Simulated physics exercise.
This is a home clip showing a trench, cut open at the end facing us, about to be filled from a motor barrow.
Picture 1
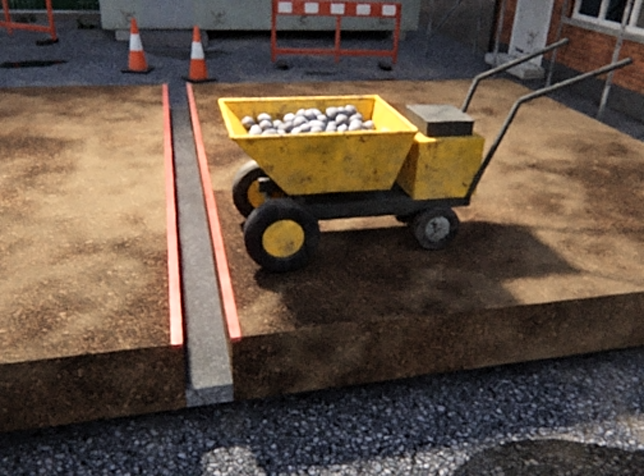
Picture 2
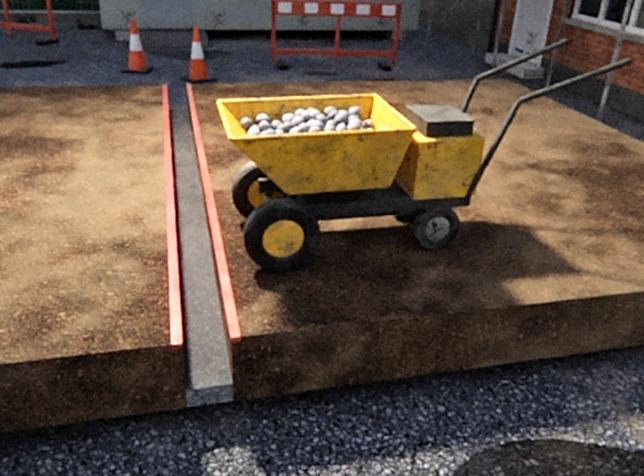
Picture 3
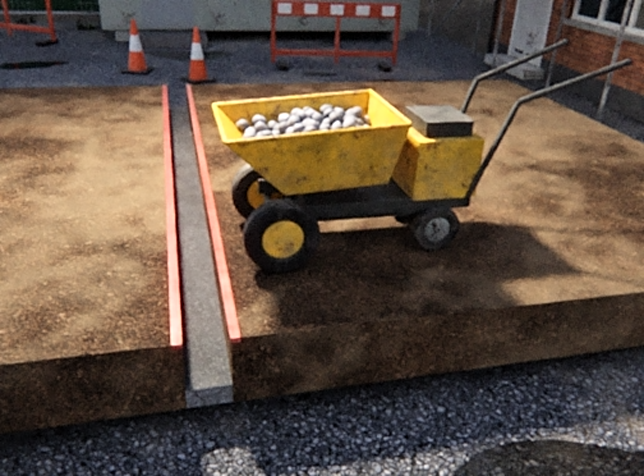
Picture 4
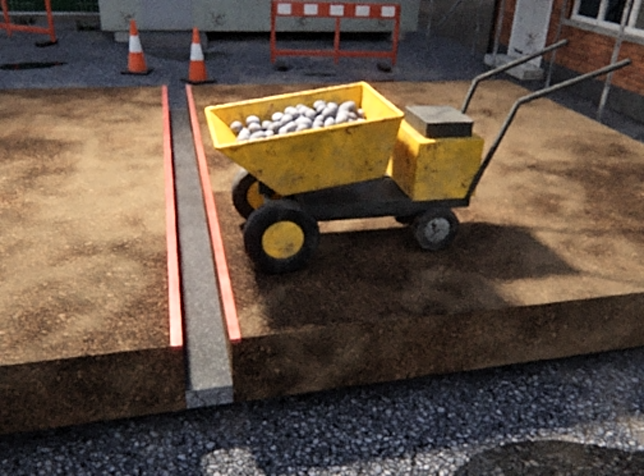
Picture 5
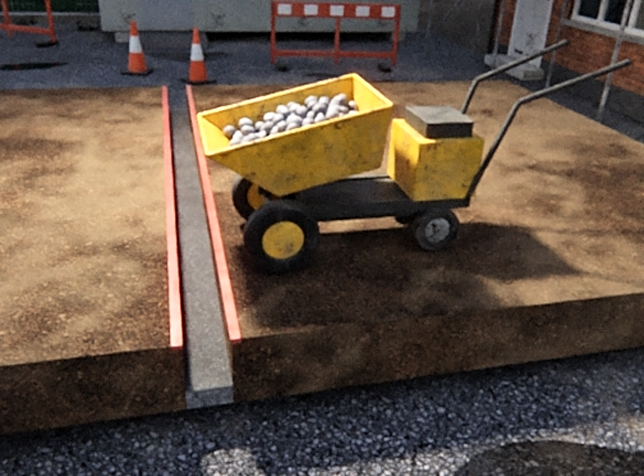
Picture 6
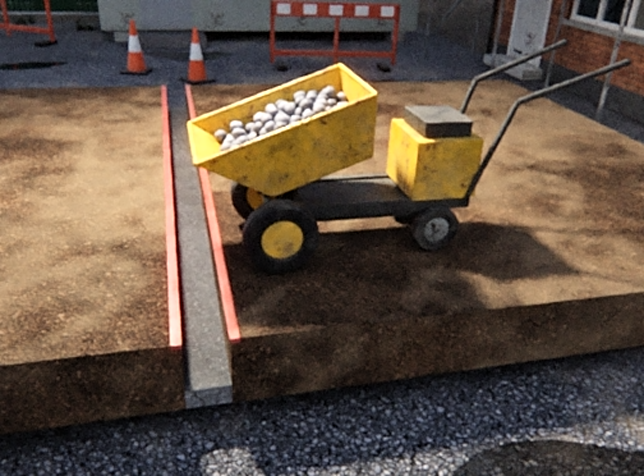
On a patch of bare soil cut by a narrow trench, with cones and barriers behind, a yellow motor barrow stands to the right, its skip level and loaded with round cobbles. The skip slides left and gradually tilts toward the trench, its lip lowering while the wheels stay still.
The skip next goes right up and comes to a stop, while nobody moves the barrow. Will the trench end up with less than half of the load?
Most of the load will escape the trench.
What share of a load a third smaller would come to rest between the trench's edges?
Estimated share: Near 0 in a hundred.
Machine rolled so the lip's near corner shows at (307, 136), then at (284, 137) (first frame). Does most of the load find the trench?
Okay, first it's the bigger portion, and then it's the bigger portion.
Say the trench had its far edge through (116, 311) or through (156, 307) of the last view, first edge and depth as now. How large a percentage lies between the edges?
Around 80 percent first, around 10 percent second.
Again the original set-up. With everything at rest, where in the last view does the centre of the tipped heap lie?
(110, 249).
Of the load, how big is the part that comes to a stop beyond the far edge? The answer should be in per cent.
Share: Near 75 %.
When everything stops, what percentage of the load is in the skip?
25 per cent, roughly.
Just after the last frame, skip tipped steeply; every one in the skip.
A moment on, skip tipped right over; roughly two thirds in the skip; roughly a third beyond it; just a few falling.
Further on, skip tipped right over; roughly a quarter in the skip; just a few in or heaped over the trench; the larger part beyond it.
When it is over, skip tipped right over; roughly a quarter in the skip; just a few in or heaped over the trench; the larger part beyond it.
